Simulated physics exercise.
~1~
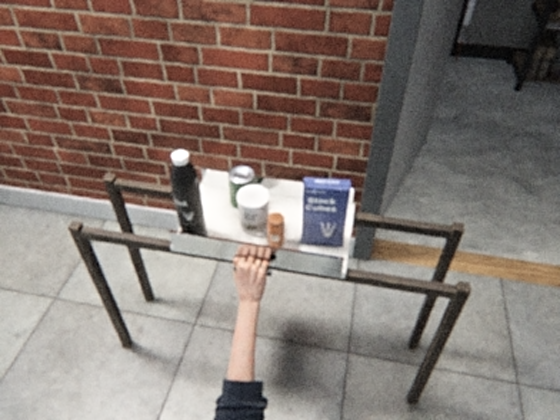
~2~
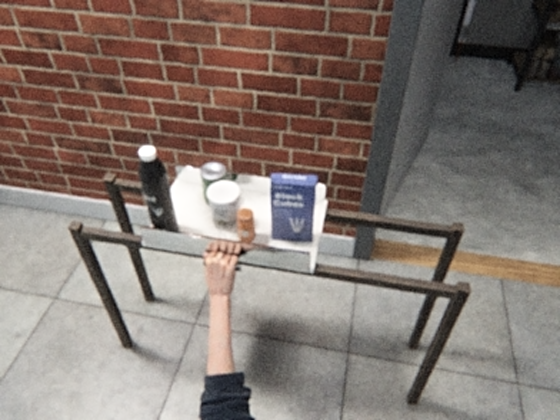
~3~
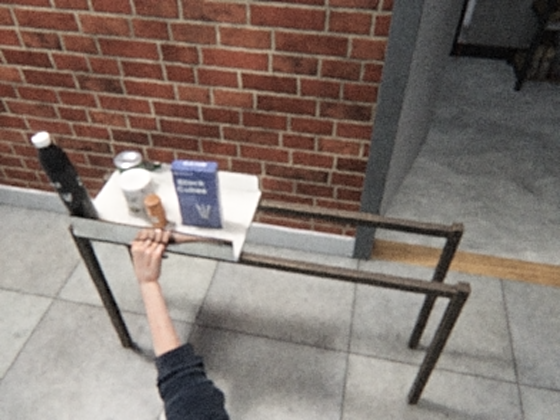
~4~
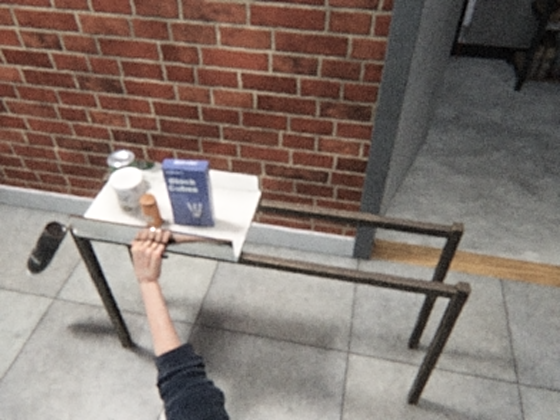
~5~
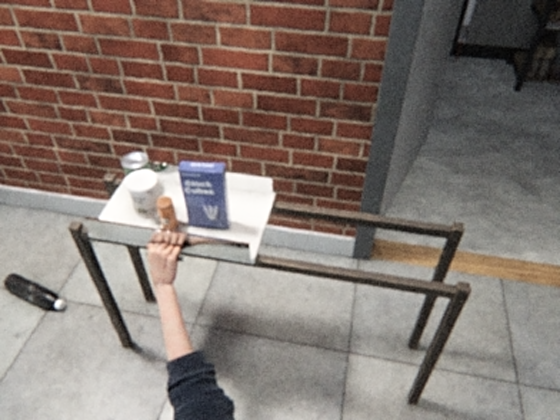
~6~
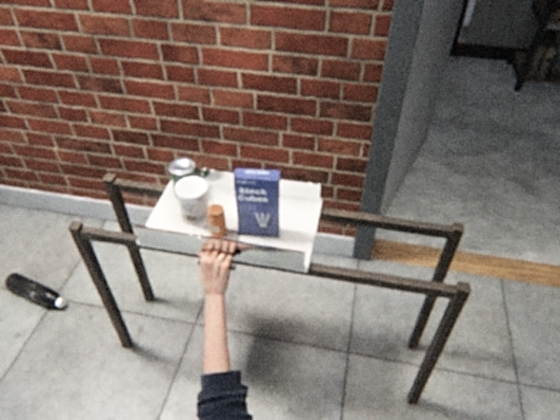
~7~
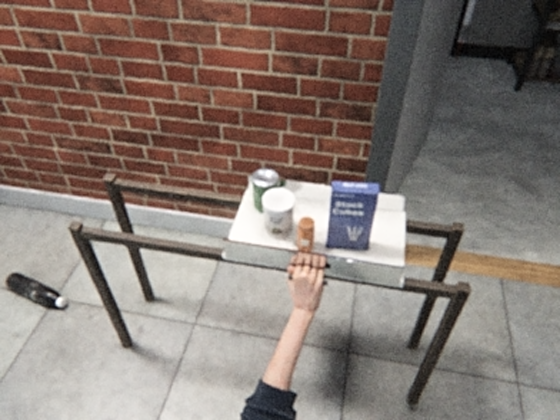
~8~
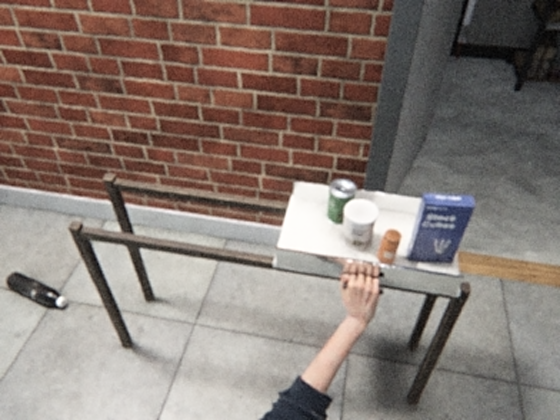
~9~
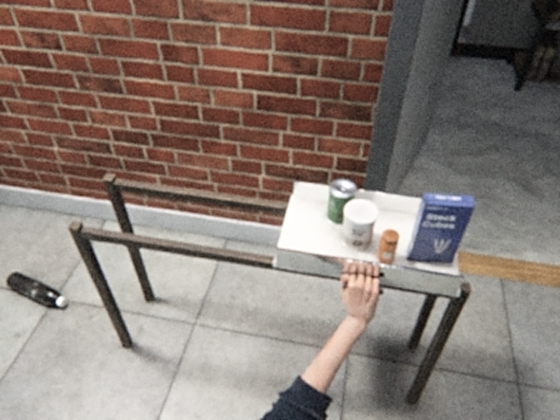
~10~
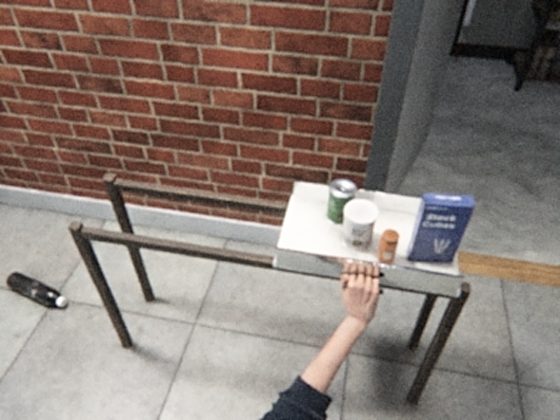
By a brick wall, a hand slides a loaded tray left, a black bottle topples to the floor, then the tray stops right.
